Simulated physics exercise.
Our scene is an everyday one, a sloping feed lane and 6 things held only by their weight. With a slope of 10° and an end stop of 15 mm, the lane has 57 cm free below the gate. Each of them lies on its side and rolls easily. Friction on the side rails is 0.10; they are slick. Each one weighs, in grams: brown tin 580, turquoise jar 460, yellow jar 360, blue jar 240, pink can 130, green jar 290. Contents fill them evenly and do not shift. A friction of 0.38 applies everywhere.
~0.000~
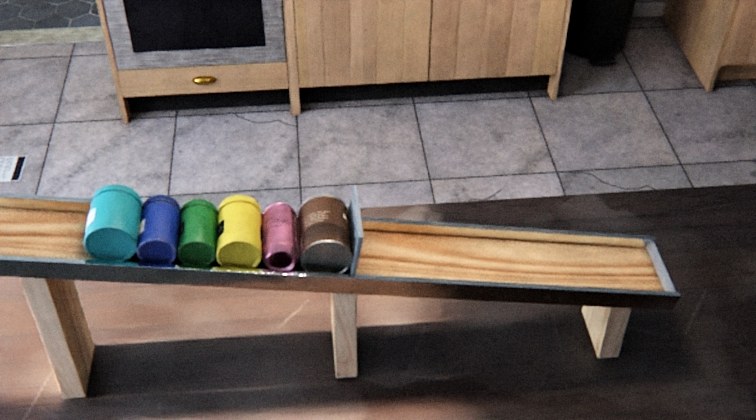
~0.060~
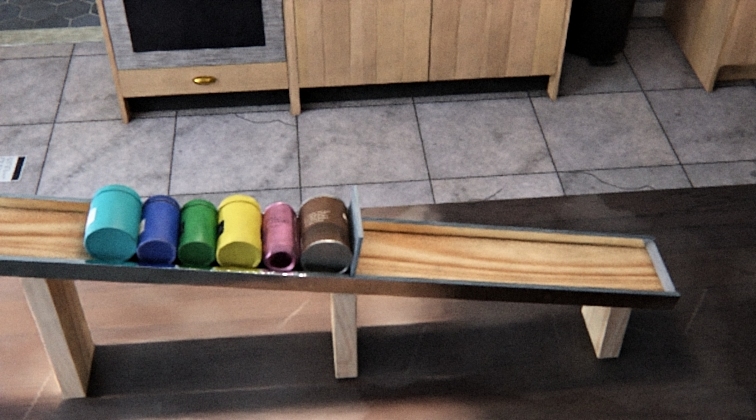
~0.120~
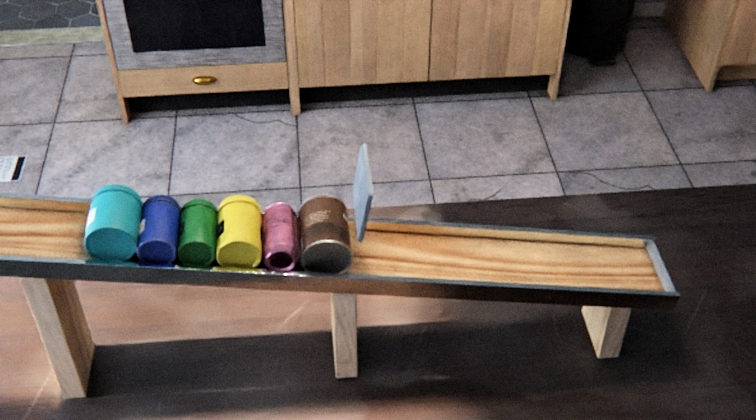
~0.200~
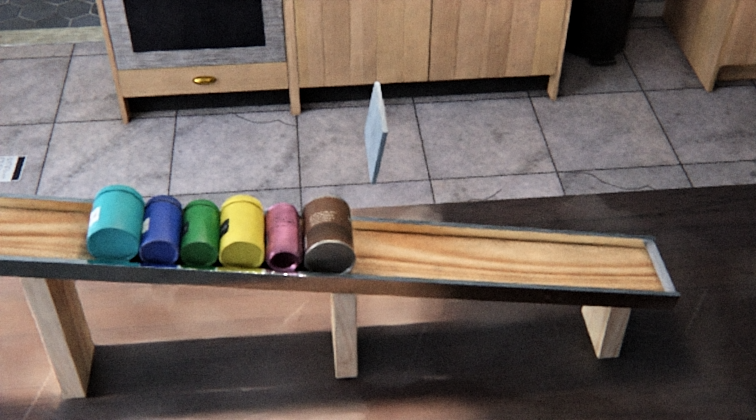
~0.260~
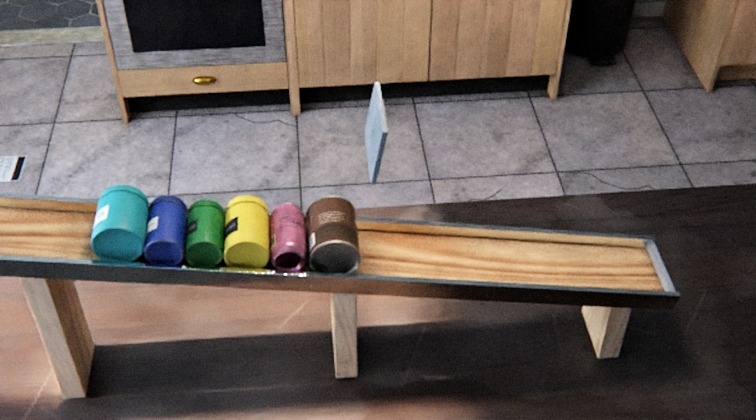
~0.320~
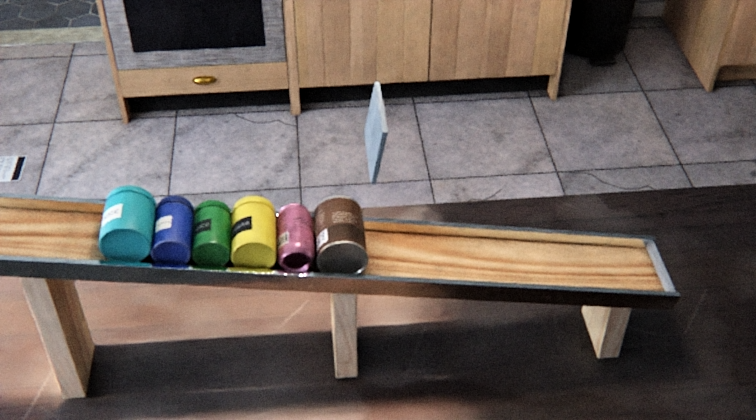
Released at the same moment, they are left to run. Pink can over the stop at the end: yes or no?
Yes.
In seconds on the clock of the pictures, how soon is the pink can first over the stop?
Somewhere about 1.4 s.
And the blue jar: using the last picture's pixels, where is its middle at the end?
Rest position, about (584, 256) px.
By 0.92 s, leader 21 cm from the stop; pink can near (481, 250).
By 1.22 s, brown tin now over the stop; pink can near (637, 259).
When it is over (1.9 s), over the stop, brown tin and pink can; the other 4 in the lane.
